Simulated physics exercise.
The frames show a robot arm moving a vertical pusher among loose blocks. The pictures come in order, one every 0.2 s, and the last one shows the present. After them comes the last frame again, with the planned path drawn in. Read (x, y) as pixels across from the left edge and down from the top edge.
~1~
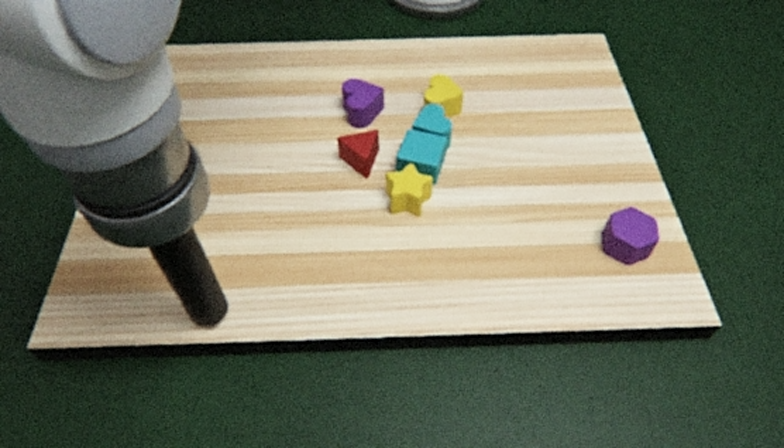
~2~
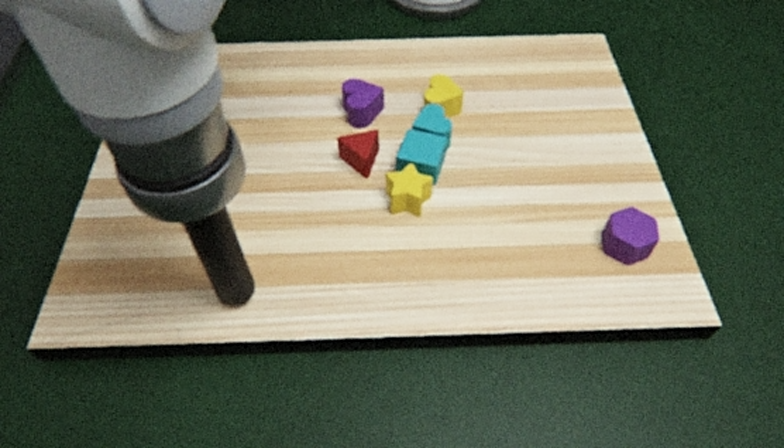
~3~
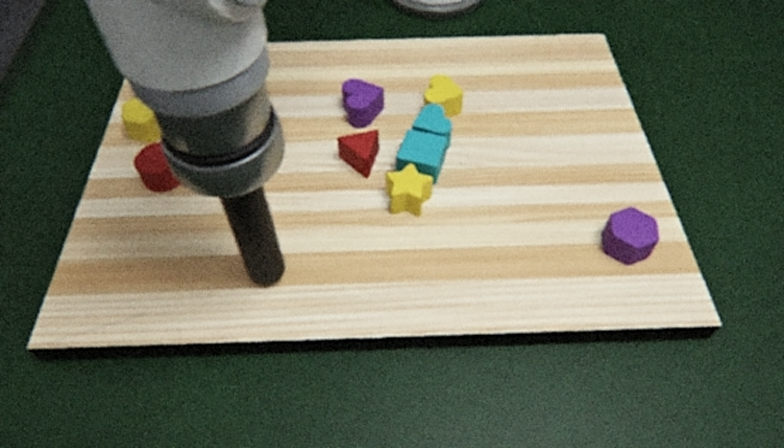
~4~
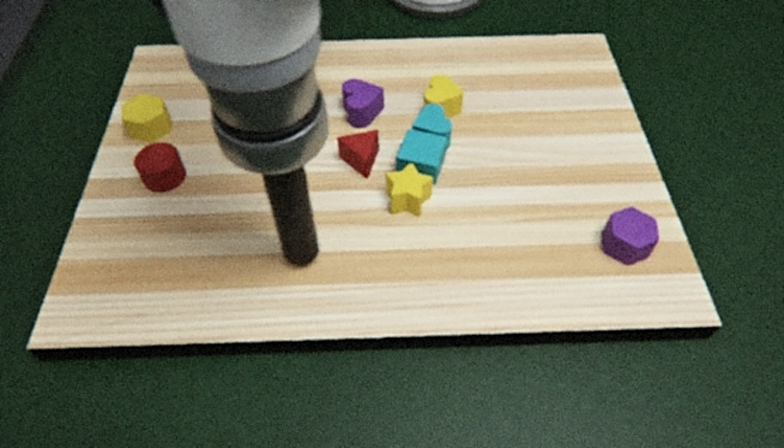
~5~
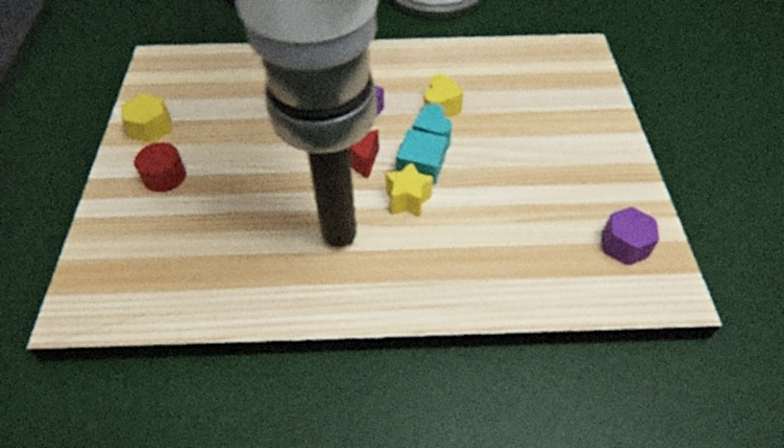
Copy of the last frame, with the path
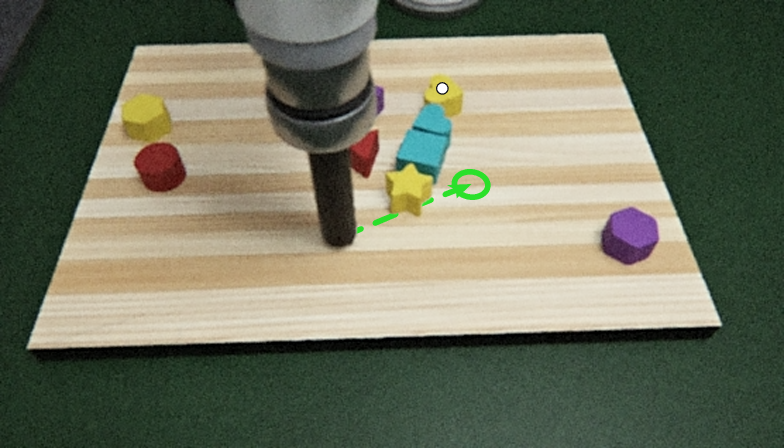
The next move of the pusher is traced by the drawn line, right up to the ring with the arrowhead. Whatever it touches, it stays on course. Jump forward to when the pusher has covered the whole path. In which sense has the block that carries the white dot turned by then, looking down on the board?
From the top, the block rotates clockwise.
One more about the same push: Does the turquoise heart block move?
It seems so.
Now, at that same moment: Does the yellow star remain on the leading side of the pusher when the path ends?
Going by the path, yes.
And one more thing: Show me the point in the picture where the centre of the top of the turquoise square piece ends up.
Answer: (450, 121).
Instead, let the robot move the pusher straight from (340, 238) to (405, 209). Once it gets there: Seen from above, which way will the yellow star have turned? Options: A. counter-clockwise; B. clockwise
The answer is A.
The line goes straight from (340, 238) to (471, 184); the dot is on the yellow heart block.
The first path, step by step. One third of the way, pusher (386, 213); yellow star (416, 176); turquoise square piece (424, 144).
Two thirds of the way, pusher (431, 195); yellow star (453, 160), turned 45° anticlockwise; turquoise square piece (436, 131), turned 15° anticlockwise; turquoise heart block (434, 106), turned 25° anticlockwise; yellow heart block (443, 81), turned 25° clockwise.
At the end, pusher (472, 179); yellow star (488, 141), turned 60° anticlockwise; turquoise square piece (450, 121), turned 45° anticlockwise; turquoise heart block (432, 99), turned 50° anticlockwise; yellow heart block (441, 79), turned 40° clockwise.
